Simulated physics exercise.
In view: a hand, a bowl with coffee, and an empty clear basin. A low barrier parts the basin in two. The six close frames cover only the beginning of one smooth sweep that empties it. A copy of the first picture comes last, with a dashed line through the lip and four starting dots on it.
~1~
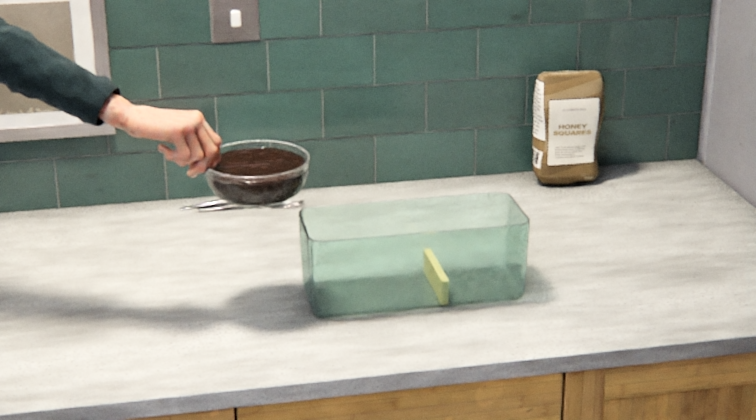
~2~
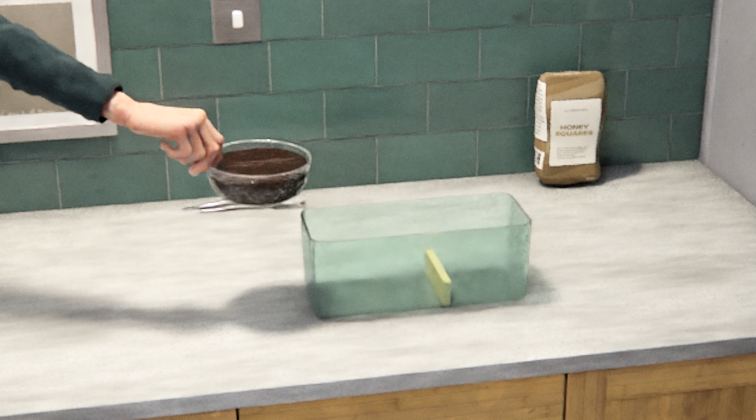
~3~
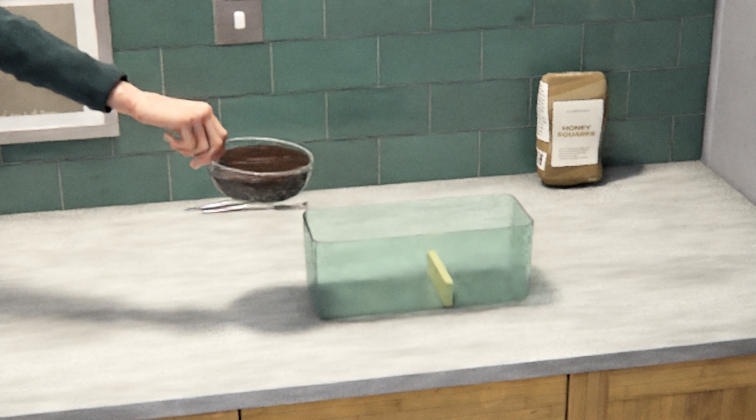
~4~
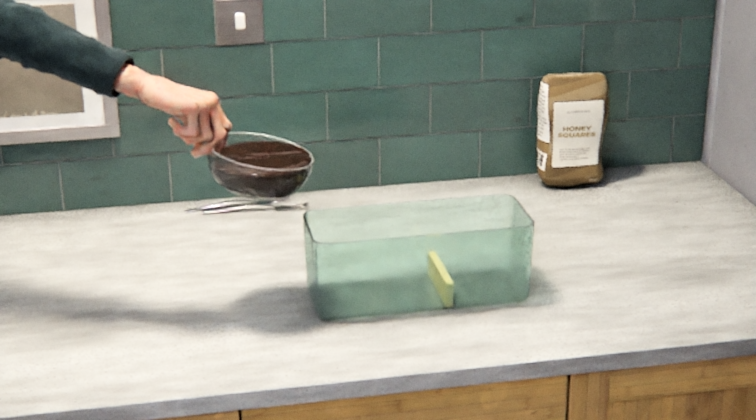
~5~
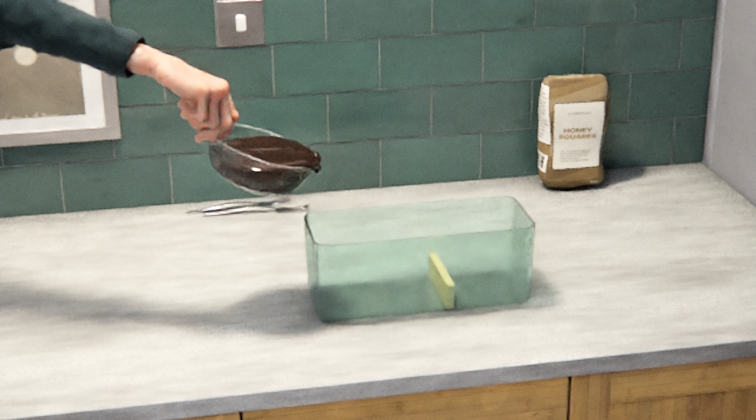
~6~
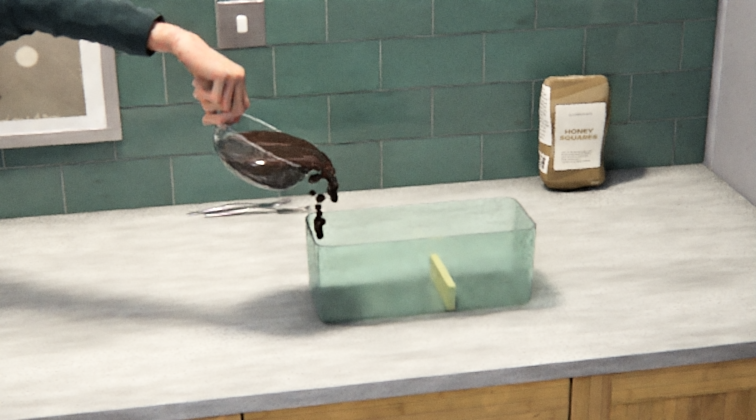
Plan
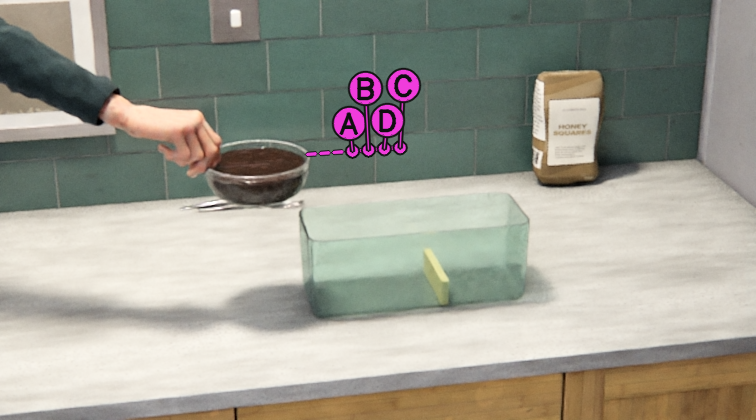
A hand held a glass bowl of dark coffee beside an empty clear basin with a low yellowish barrier inside, then tilted it to the right until coffee slid over the lip and streamed downward.
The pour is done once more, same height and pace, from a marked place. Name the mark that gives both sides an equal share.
B.
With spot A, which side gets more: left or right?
The left one.
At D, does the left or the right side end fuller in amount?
The right one.
In magenta, A at (352, 151); B at (368, 149); C at (400, 147); D at (384, 148).
Choosing A, about 80 % ends left of the wall and 19 % right of it.
Choosing B, about 44 % ends left of the wall and 55 % right of it.
Choosing C, about 11 % ends left of the wall and 88 % right of it.
Choosing D, about 23 % ends left of the wall and 77 % right of it.
